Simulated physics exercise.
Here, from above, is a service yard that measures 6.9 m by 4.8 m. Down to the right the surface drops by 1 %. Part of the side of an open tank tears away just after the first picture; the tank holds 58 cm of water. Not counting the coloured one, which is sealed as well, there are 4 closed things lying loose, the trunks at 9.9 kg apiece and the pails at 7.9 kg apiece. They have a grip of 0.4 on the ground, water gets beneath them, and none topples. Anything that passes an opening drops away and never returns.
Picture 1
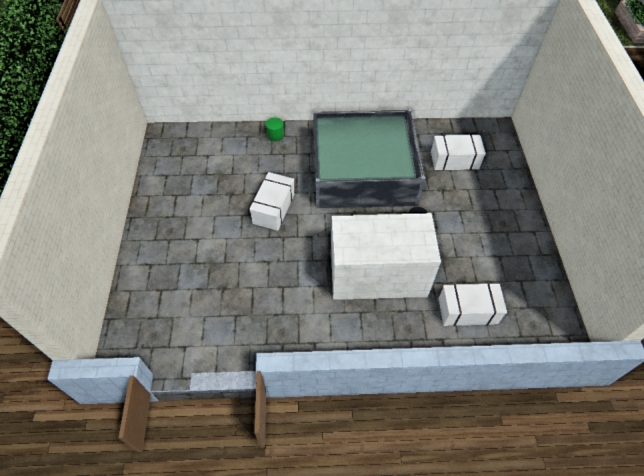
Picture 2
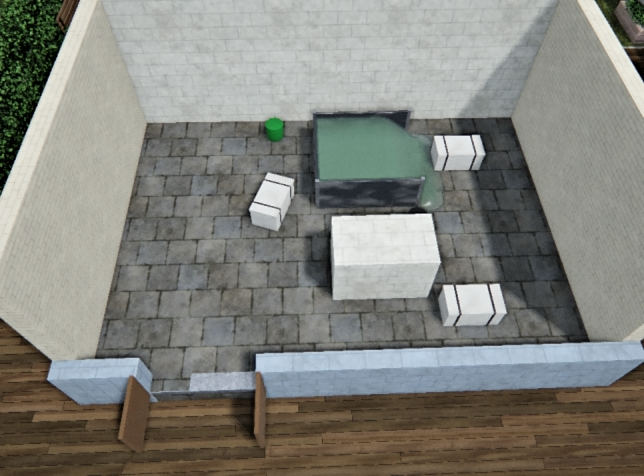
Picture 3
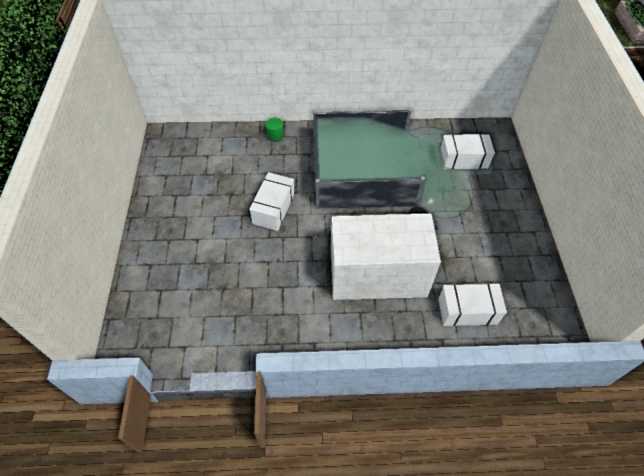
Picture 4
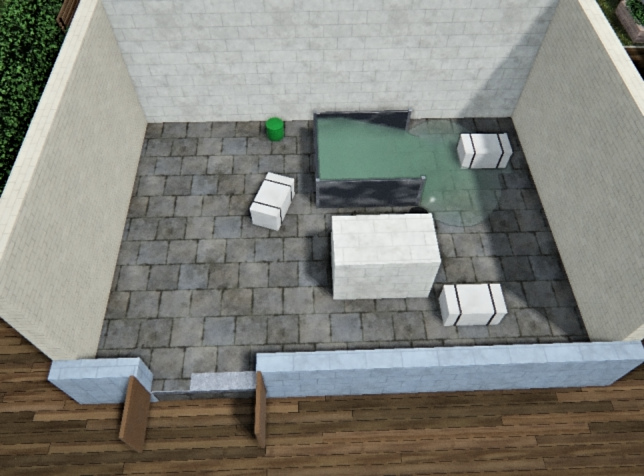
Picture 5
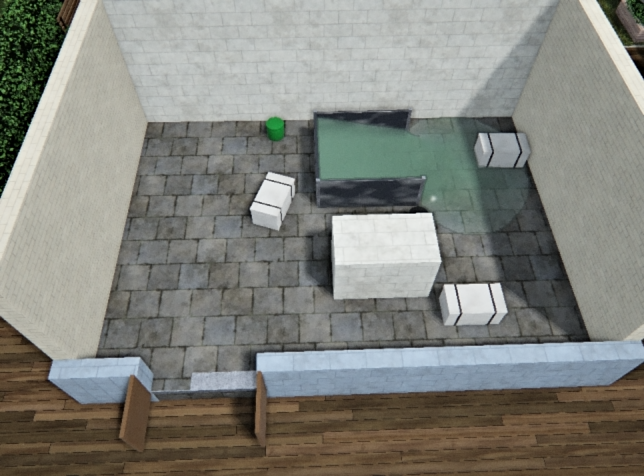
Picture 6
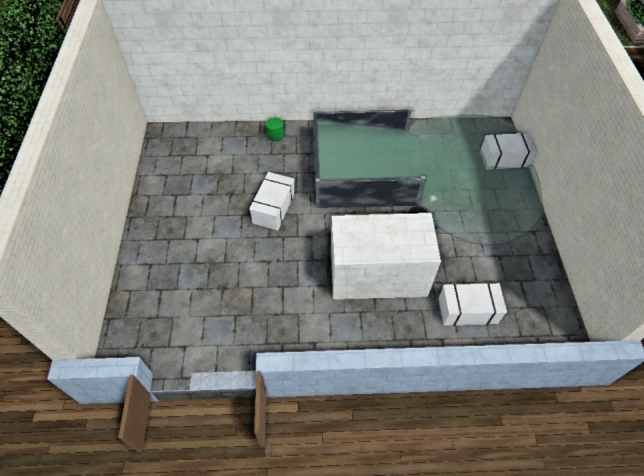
A big dark-sided tank of green water stands toward the back of a walled, grey-paved yard, seen from high above by a still camera. Three white boxes with dark straps lie around it, with a large plain white block in front and a small green pail by the back wall. The tank's right side gives way, water spreads rightward across the paving, and the upper-right box slides right, turning slightly, while the others stay put.
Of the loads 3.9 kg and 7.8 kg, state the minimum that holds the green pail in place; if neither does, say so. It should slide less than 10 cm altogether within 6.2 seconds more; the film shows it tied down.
Nothing offered suffices.
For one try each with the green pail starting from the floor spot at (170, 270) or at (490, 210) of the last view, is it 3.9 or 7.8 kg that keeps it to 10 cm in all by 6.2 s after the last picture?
First spot: Light mass works; second spot: No mass works.
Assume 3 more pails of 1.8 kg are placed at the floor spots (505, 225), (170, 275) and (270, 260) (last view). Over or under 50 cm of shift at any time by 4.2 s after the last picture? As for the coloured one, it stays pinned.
Order as listed: Outside the limit, inside the limit, inside the limit.
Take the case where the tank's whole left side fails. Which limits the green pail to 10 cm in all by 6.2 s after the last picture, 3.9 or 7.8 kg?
In that case neither load is enough.
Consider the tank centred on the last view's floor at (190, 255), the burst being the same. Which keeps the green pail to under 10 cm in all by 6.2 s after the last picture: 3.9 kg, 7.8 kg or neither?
For that case: Lighter one suffices.
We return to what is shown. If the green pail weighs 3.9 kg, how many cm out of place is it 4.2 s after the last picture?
It would be some 100 cm from its spot.
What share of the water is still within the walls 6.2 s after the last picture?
Remaining: Approx. 100 per cent.
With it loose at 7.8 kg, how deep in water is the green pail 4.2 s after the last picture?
Something like 4 centimetres.
Then, 0.6 s after the last picture the green pail would be 0 cm from its start with 3.9 kg and 0 cm from its start with 7.8 kg; 0 cm of water round it then.
Then, 2.3 s after the last picture the green pail would be 0 cm from its start with 3.9 kg and 0 cm from its start with 7.8 kg; 0 cm of water round it then.
Then, 4.2 s after the last picture the green pail would be 92 cm from its start with 3.9 kg and 40 cm from its start with 7.8 kg; 4 cm of water round it then.
Then, 6.2 s after the last picture the green pail would be 109 cm from its start with 3.9 kg and 41 cm from its start with 7.8 kg; 2 cm of water round it then.
